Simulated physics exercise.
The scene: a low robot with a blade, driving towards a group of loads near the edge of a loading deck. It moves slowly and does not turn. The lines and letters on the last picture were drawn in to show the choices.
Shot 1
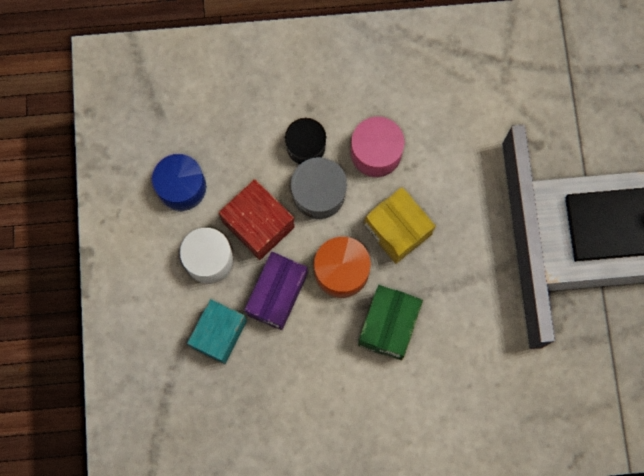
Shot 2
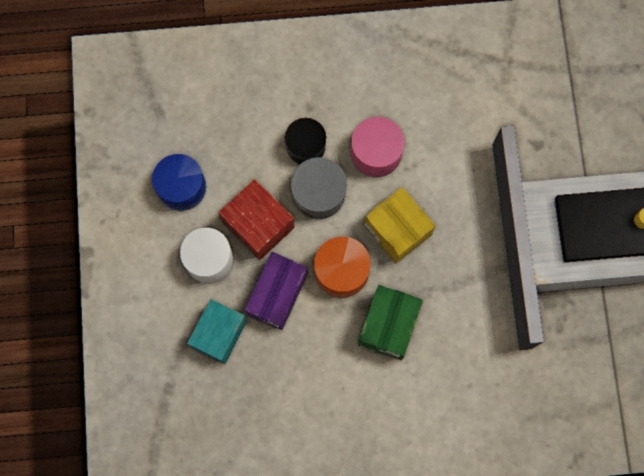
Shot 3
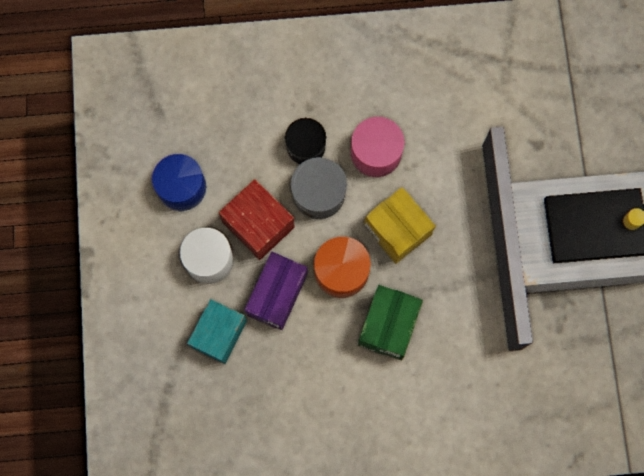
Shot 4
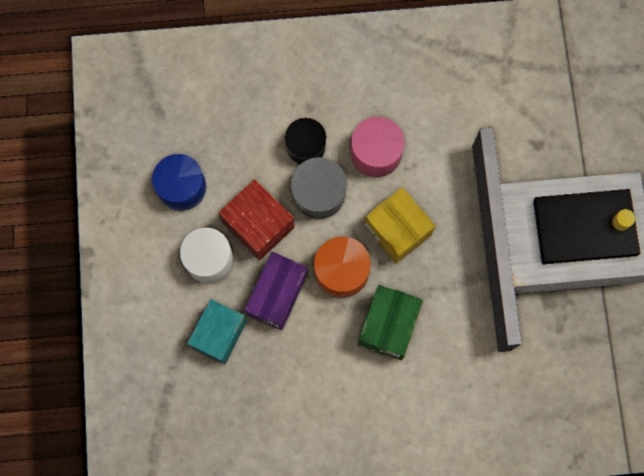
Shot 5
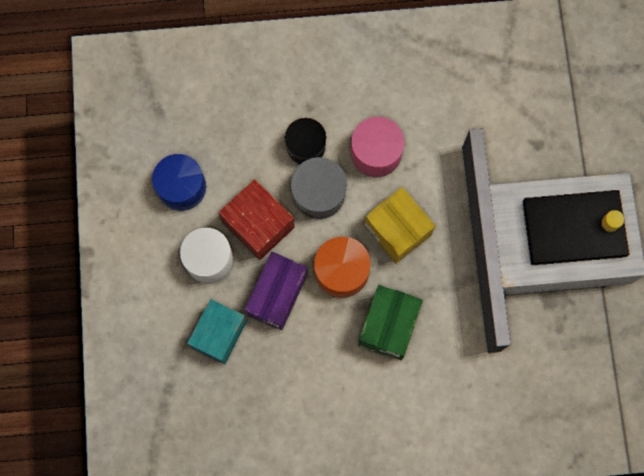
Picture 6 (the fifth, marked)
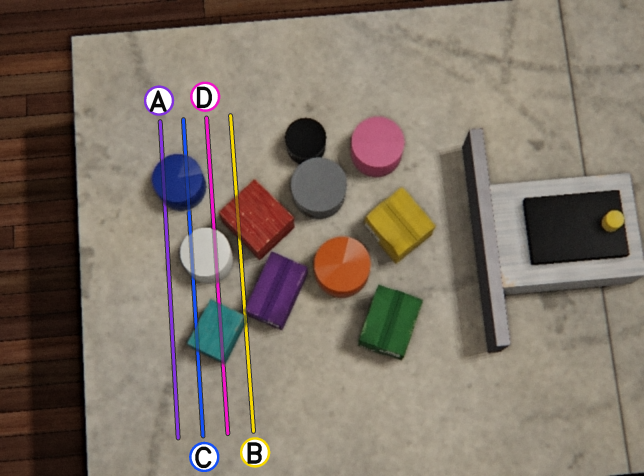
A low grey robot with a wide upright blade and a dark top panel creeps leftward in a straight line from the right side of a pale, veined deck, seen from above. To its left sit blue, black, pink, grey, white and orange round loads among red, yellow, purple, turquoise and green blocks, with dark wooden boards beyond the deck's edge. A small yellow knob comes into view on the robot as it advances slightly, while the loads and the camera stay still.
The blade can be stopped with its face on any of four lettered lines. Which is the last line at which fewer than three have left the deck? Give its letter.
Up to line A.
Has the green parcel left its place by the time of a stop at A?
Yes.
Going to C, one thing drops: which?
The white canister.
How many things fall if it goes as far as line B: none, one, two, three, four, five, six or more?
In all, none.
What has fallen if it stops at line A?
The white canister.
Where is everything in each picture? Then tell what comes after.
White canister (208, 256); orange canister (342, 268); red crate (257, 220), in the first frame.
Robot (601, 225); pink canister (377, 148), in the second frame.
Robot (590, 226); grey pail (319, 189), in the third frame.
Robot (579, 227); yellow parcel (399, 225), in the fourth frame.
Robot (568, 228); green parcel (390, 323); turquoise crate (217, 332); white canister (208, 256), in the fifth frame.
On the copy, A at (169, 274); B at (242, 268); C at (193, 272); D at (217, 270).
On A. First, robot (453, 238); black pail (284, 137); pink canister (330, 146).
Then, robot (338, 248); white canister (137, 268); blue canister (164, 170).
Finally, robot (247, 256); white canister over the edge; red crate (88, 227); one fallen.
By contrast, B is within the limit but short; C is within the limit but short; D is within the limit but short.
